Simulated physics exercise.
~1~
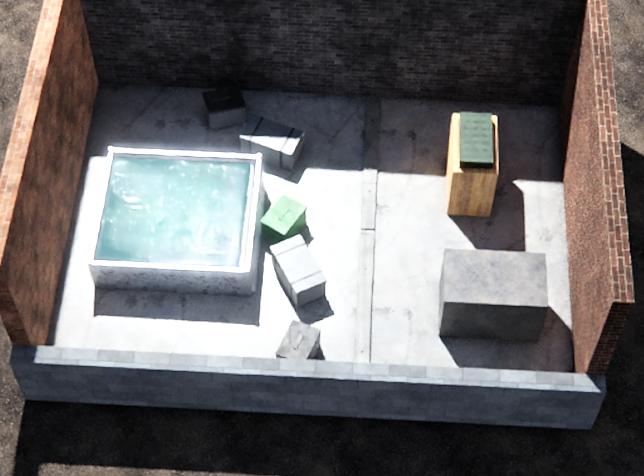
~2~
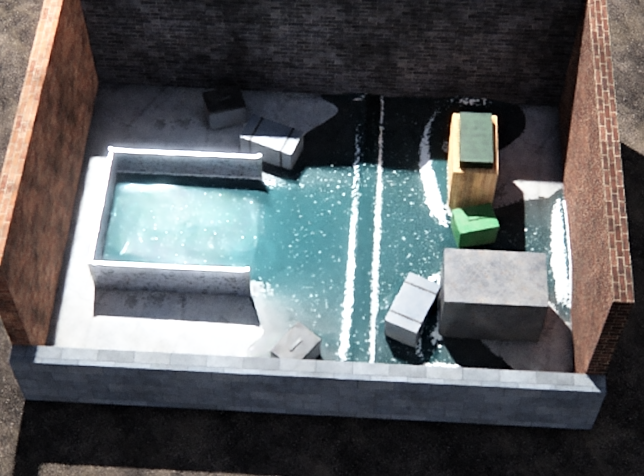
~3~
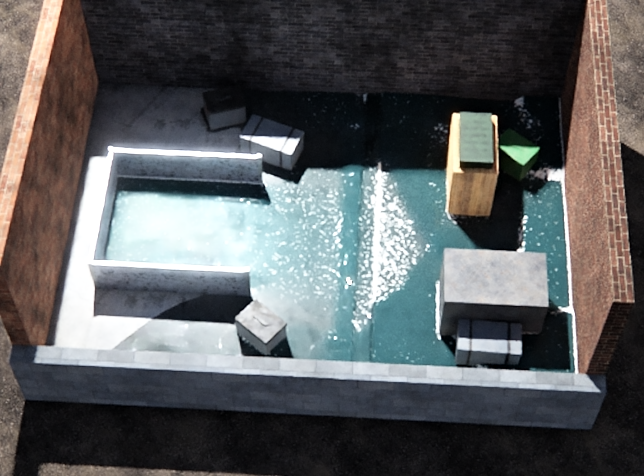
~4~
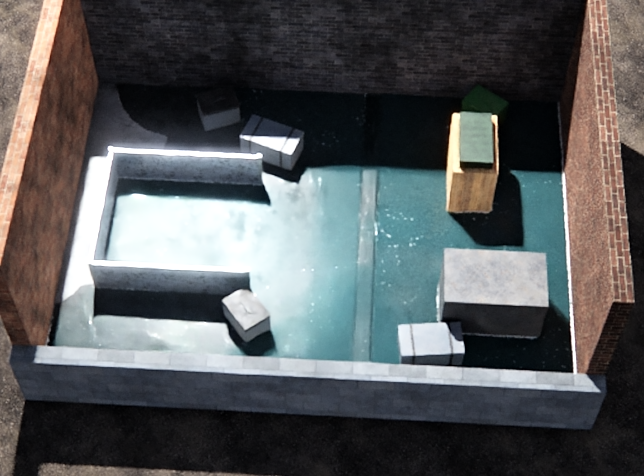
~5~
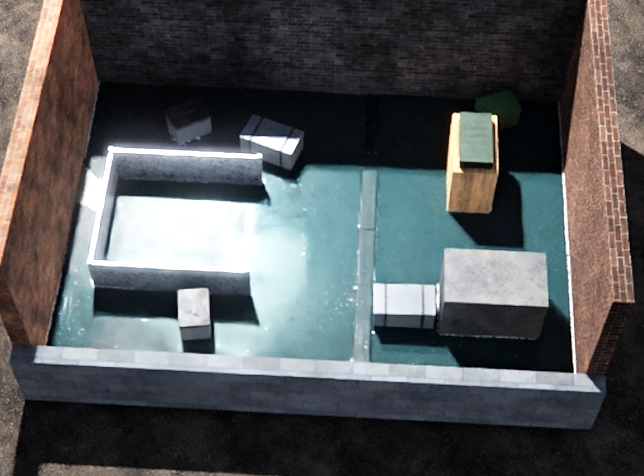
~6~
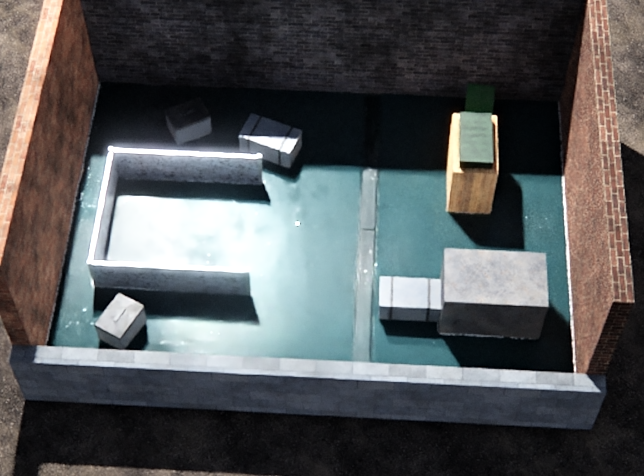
At the start, a square tank of water stands on the left of a dry walled yard, with pale boxes and a green chest beside it, while a wooden block and a grey block stand on the right. The tank's right side gives way and water surges across the low kerb, sweeping the green chest and a white box rightward. The chest drifts behind the wooden block as the box passes the grey block, then floats back left. A small grey box drifts left along the near side. Finally, calmer water covers the floor, with chest and white box beyond the kerb.
